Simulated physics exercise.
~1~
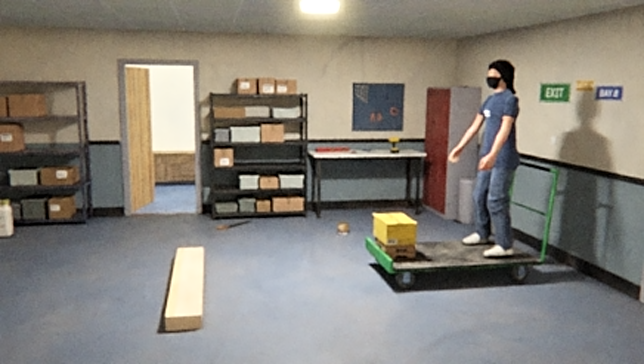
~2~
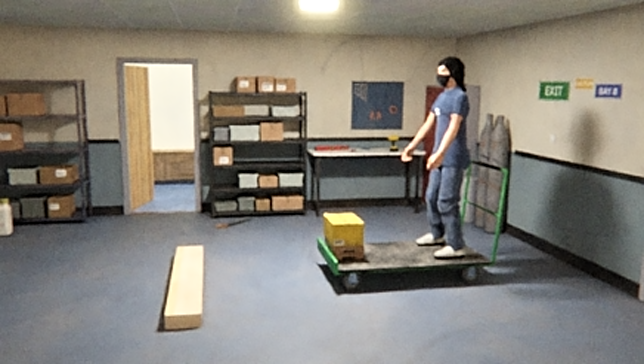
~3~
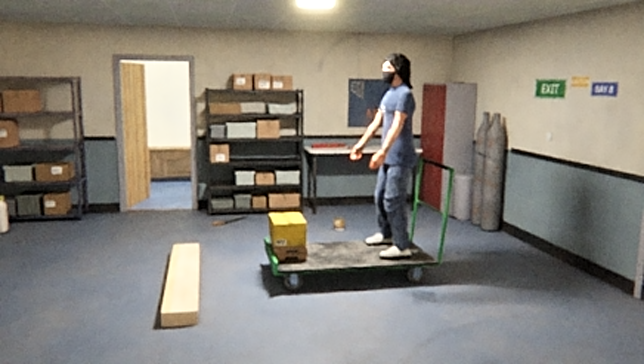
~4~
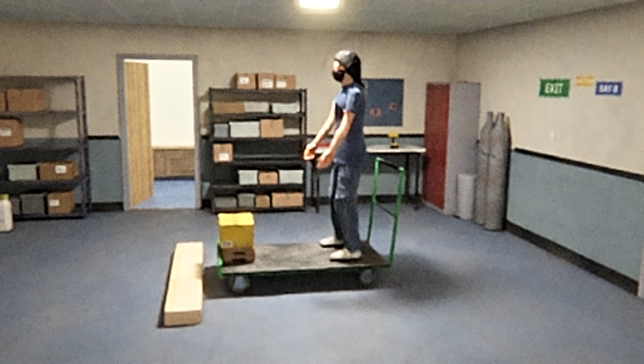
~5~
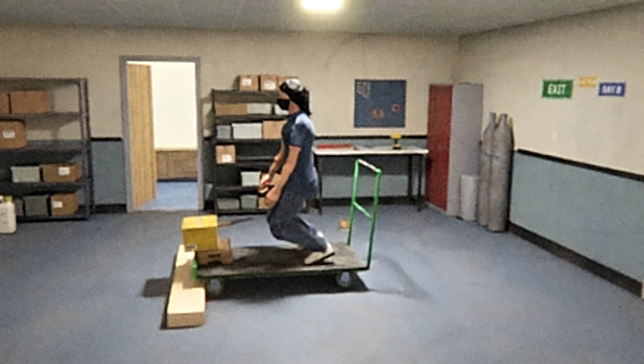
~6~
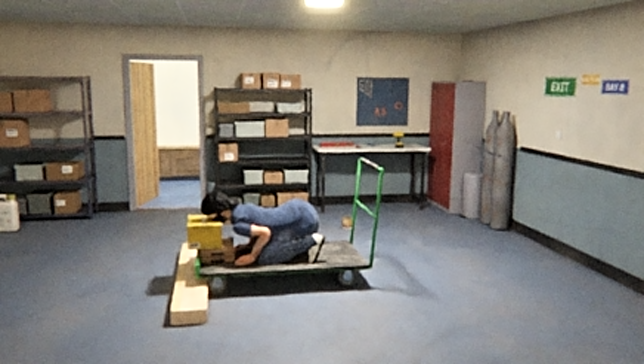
A person in blue with a dark face covering rode a green-railed flatbed trolley left across a storage room until it stopped against a low kerb, then dropped to their knees and folded forward onto the deck behind the yellow parcel and brown suitcase, which stayed aboard.
